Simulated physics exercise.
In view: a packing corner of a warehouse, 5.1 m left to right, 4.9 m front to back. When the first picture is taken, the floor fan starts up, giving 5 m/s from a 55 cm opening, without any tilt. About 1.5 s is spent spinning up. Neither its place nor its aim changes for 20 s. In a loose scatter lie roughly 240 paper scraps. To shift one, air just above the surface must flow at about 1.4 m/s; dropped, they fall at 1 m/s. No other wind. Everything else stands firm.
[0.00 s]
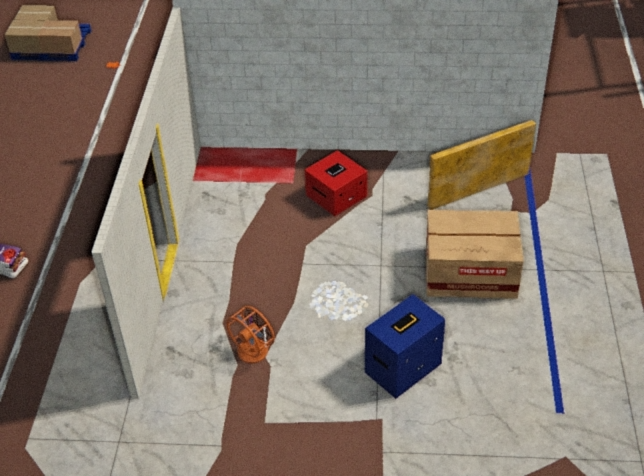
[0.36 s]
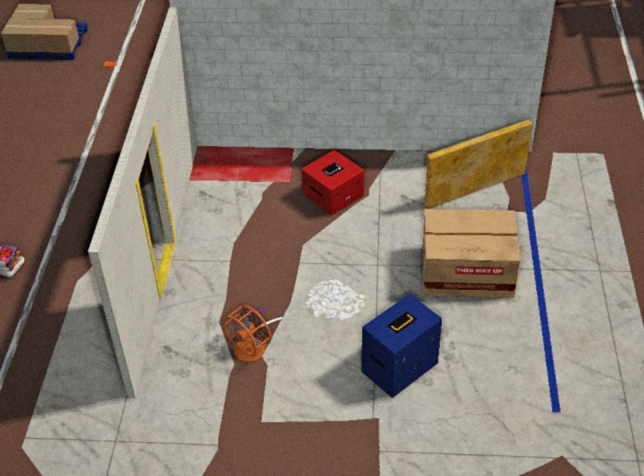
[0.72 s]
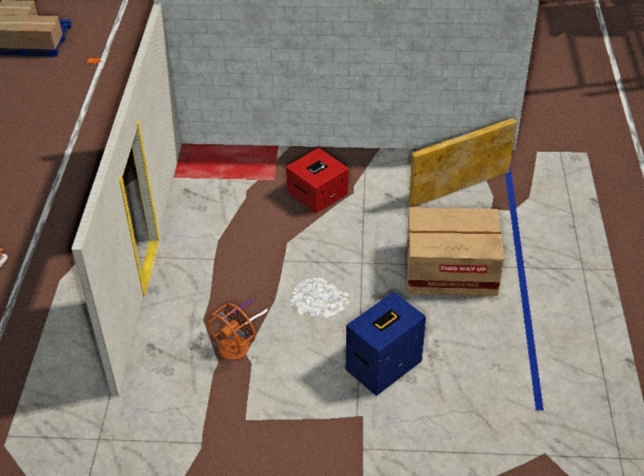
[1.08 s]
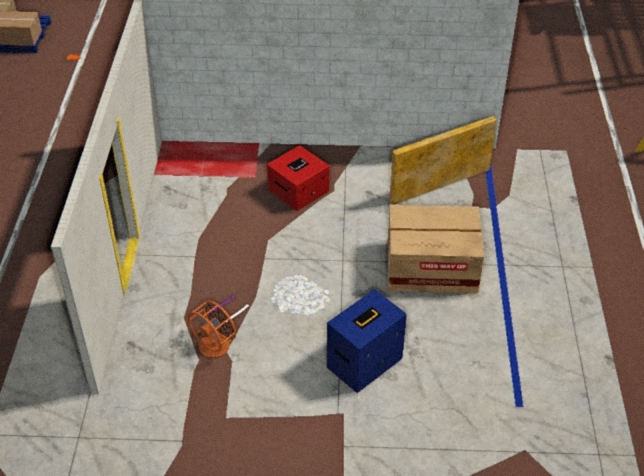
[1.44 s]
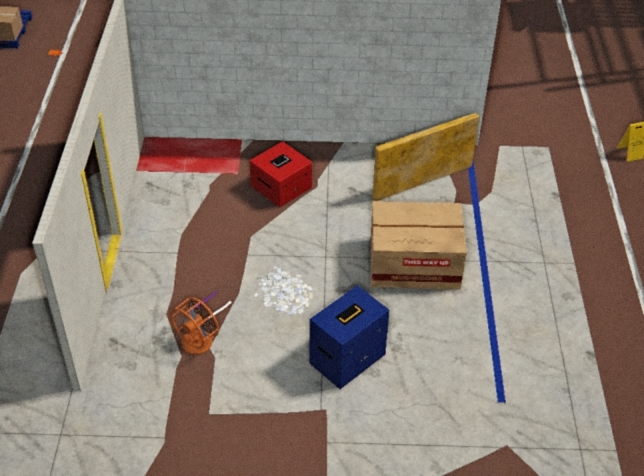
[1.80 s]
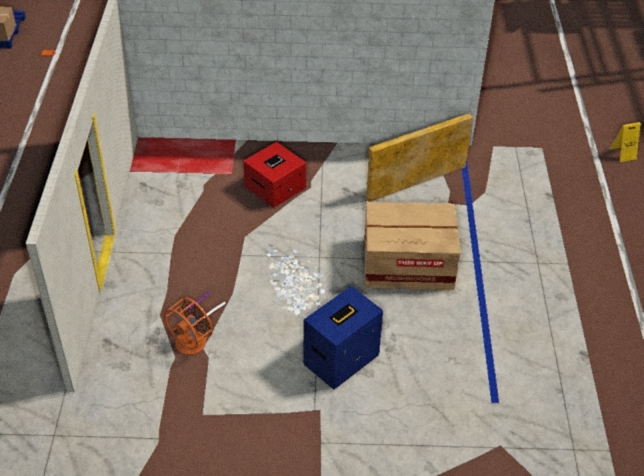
In this clip, the view shifts gradually right across a warehouse corner where white scraps lie still between an orange caged device and a blue case, then the scraps loosen and spread a short way rightward and toward the back wall.
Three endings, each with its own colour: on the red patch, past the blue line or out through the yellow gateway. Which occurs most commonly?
The largest share goes to blue.
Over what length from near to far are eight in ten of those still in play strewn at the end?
That comes to close to 2.8 m, I reckon.
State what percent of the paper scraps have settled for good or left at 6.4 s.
The share is about 40 %.
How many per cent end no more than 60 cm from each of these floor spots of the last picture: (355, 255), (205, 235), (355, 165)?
In turn about 40 %, 0 %, 1 %.
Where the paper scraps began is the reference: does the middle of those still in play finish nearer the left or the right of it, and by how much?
Direction to the right-hand side, distance about 1.0 m.
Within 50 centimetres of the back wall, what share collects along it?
It comes to close to 5 per cent.
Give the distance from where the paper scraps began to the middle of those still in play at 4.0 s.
The middle has shifted by around 1.4 m.
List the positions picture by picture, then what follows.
In the first picture, the middle of the paper scraps is near (338, 301), none has stirred yet and the mouth of the floor fan is at (250, 332).
In the second picture, the middle of the paper scraps is near (334, 299), none has stirred yet, the blue line is centred on (540, 265), the yellow gateway is centred on (167, 269) and the red patch is centred on (243, 164).
In the third picture, the middle of the paper scraps is near (319, 297), none has stirred yet, the top of a packing case is at (386, 320) and the top of a large carton is at (455, 232).
In the fourth picture, the middle of the paper scraps is near (300, 295) and none has stirred yet.
In the fifth picture, the middle of the paper scraps is near (284, 290), the farthest in sight from the floor fan is at (299, 276) and about 25 % have left their places.
In the sixth picture, the middle of the paper scraps is near (296, 287), the farthest in sight from the floor fan is at (295, 251) and about 85 % have left their places.
After 4.0 s, 82 % are on the move or not yet settled, 6 % are past the blue line, 0 % out through the yellow gateway and 0 % on the red patch; the middle of those still in play is near (358, 253).
After 6.4 s, 62 % are on the move or not yet settled, 29 % are past the blue line, 0 % out through the yellow gateway and 0 % on the red patch; the middle of those still in play is near (358, 262).
After 11.0 s, 45 % are on the move or not yet settled, 35 % are past the blue line, 0 % out through the yellow gateway and 3 % on the red patch; the middle of those still in play is near (354, 267).
After 20.0 s, at the end, 38 % are past the blue line, 0 % out through the yellow gateway and 5 % on the red patch; the middle of those still in play is near (353, 268).
